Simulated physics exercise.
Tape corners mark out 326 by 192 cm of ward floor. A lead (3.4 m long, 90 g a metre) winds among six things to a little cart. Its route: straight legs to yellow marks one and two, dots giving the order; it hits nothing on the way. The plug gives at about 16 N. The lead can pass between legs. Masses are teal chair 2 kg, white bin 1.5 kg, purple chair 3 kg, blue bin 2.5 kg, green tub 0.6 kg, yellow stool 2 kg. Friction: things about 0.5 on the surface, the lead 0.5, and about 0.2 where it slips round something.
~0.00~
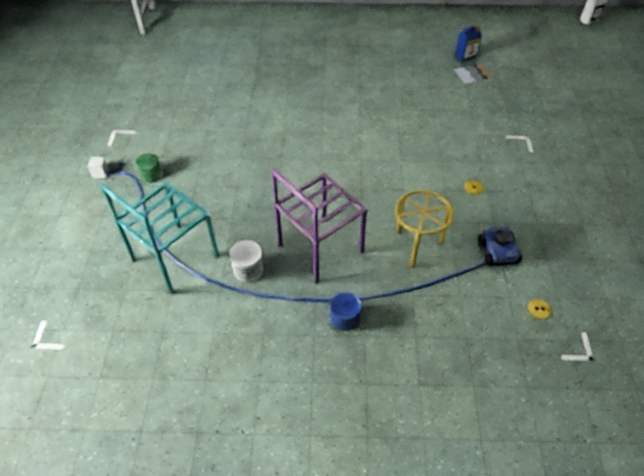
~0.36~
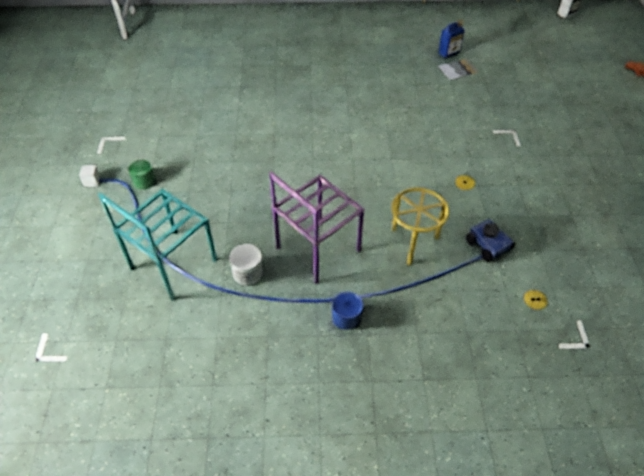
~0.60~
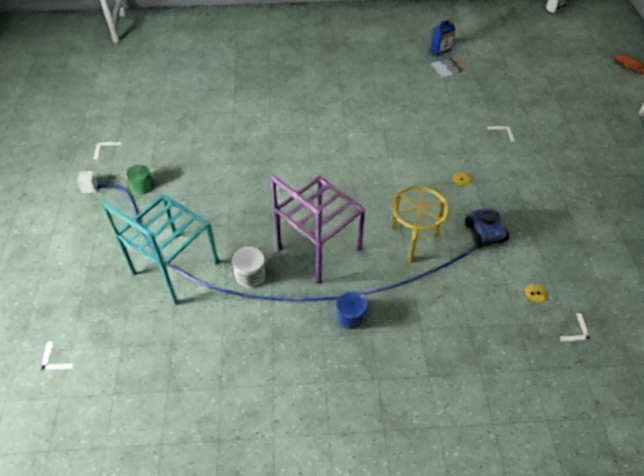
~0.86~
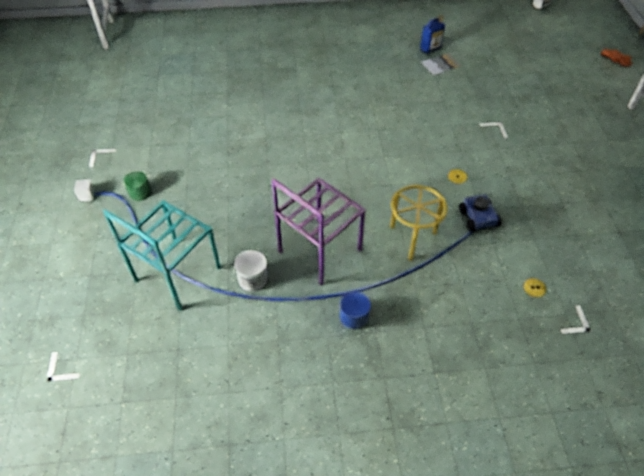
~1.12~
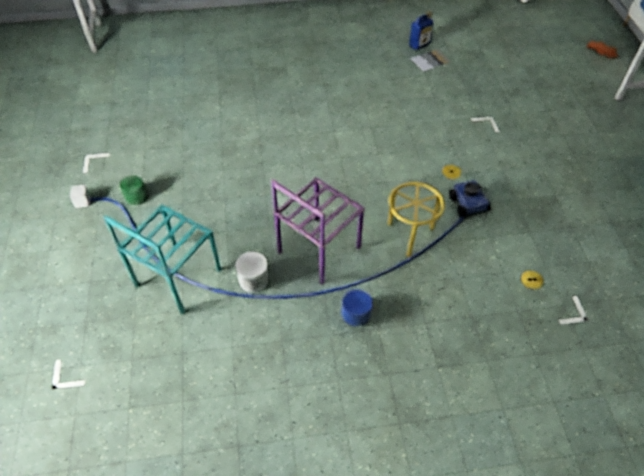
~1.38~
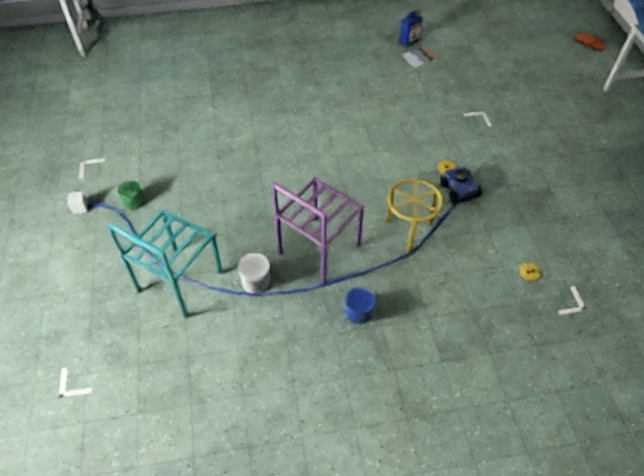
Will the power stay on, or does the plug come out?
Outcome: The plug remains in the socket.
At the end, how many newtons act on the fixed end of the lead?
Roughly 1 N.
After 2.4 s, cart at (452, 174), 5 N at the fixed end; yellow stool 3 cm off its start.
After 3.4 s, cart at (478, 205), lead slack at the fixed end; yellow stool 3 cm off its start.
After 4.4 s, cart at (507, 241), lead slack at the fixed end; yellow stool 3 cm off its start at (412, 196).
After 5.4 s, cart at (530, 271), lead slack at the fixed end; yellow stool 3 cm off its start.
After 5.8 s, cart at (530, 271), lead slack at the fixed end; yellow stool 3 cm off its start at (412, 196).
